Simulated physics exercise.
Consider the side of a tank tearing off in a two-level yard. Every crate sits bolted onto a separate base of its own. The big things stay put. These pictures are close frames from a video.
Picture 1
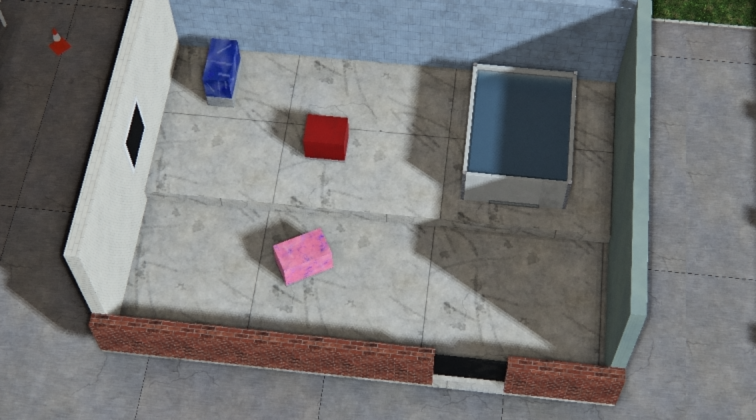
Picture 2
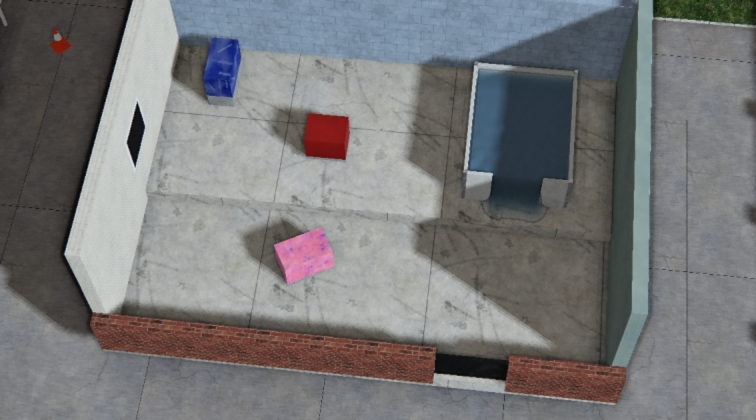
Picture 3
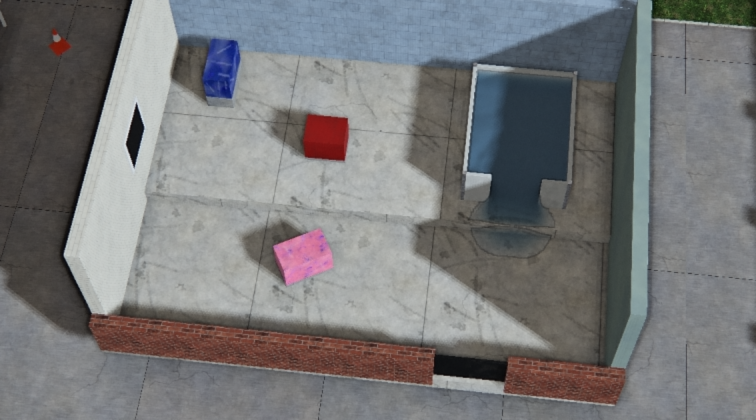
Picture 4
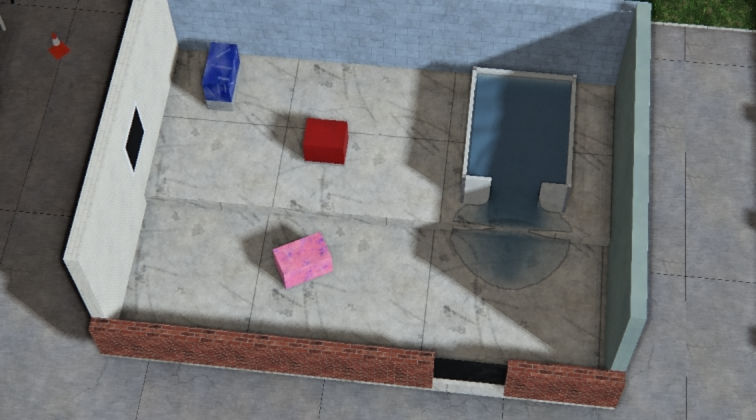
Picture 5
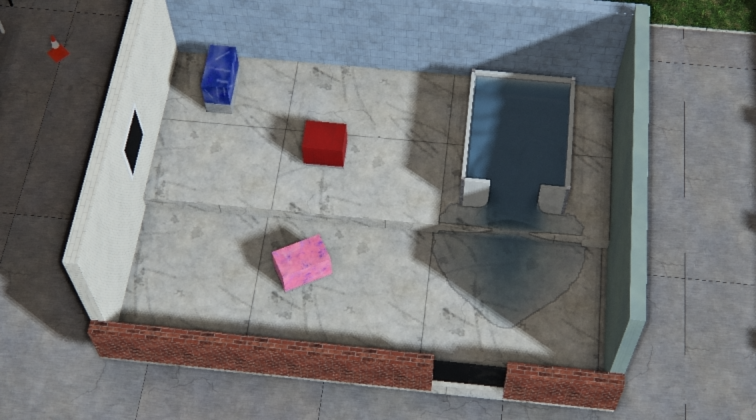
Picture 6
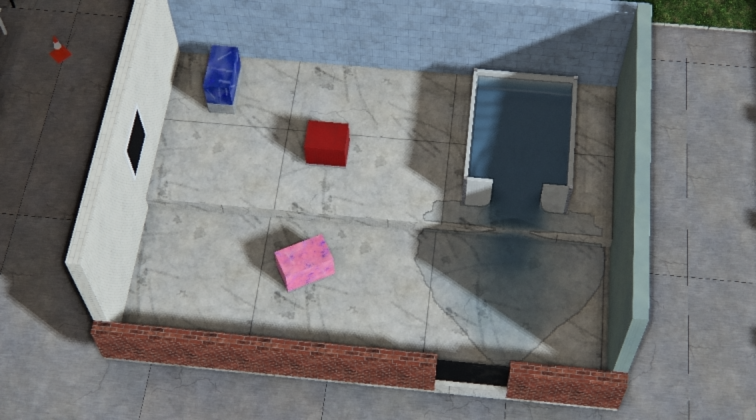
Water pours from a gap in the tank's near side and spreads across the yard floor.
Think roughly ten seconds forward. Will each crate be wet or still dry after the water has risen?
In order: The blue crate will avoid the water; the pink crate will meet the water; the red crate will avoid the water.
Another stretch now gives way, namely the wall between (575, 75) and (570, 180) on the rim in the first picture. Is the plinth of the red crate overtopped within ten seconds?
In my view the red one gets reached.
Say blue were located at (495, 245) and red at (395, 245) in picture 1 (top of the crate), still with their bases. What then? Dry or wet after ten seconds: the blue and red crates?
Outcome - blue crate is flooded, red crate is flooded.
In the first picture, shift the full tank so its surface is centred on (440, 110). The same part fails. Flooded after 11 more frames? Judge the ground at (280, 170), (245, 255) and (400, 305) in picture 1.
Results in order - left untouched, left untouched, swamped.
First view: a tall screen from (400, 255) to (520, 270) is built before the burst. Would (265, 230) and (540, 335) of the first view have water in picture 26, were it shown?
As listed: Under water, flooded.
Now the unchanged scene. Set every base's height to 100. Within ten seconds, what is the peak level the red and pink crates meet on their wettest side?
About 0 % and 330 %.
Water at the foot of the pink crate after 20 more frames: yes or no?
Looking at pink, I'd say the flood got there.
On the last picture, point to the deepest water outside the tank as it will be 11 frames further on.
That spot is close to (539, 371).
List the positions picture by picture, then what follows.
In the first frame, still water in the water tank at (521, 125).
In the second frame, water pours out at (515, 191) and has run to (541, 214).
In the third frame, the front is at (533, 252), out from the gap at (514, 194).
In the fourth frame, the front is at (521, 285), out from the gap at (514, 198).
In the fifth frame, water pours out at (513, 200) and has run to (503, 323).
In the sixth frame, water pours out at (515, 199) and has run to (511, 358).
A moment on, water covers 25 % of the floor; the blue crate not reached, the pink crate not reached, the red crate not reached.
Next, water covers 30 % of the floor; the blue crate not reached, the pink crate not reached, the red crate not reached.
Then, water covers 40 % of the floor; the blue crate not reached, the pink crate water round its plinth, the red crate not reached.
Later, water covers 50 % of the floor; the blue crate not reached, the pink crate water round its plinth, the red crate not reached.
In the end, water covers 50 % of the floor; the blue crate stayed above the water, the pink crate was topped, the red crate stayed above the water.
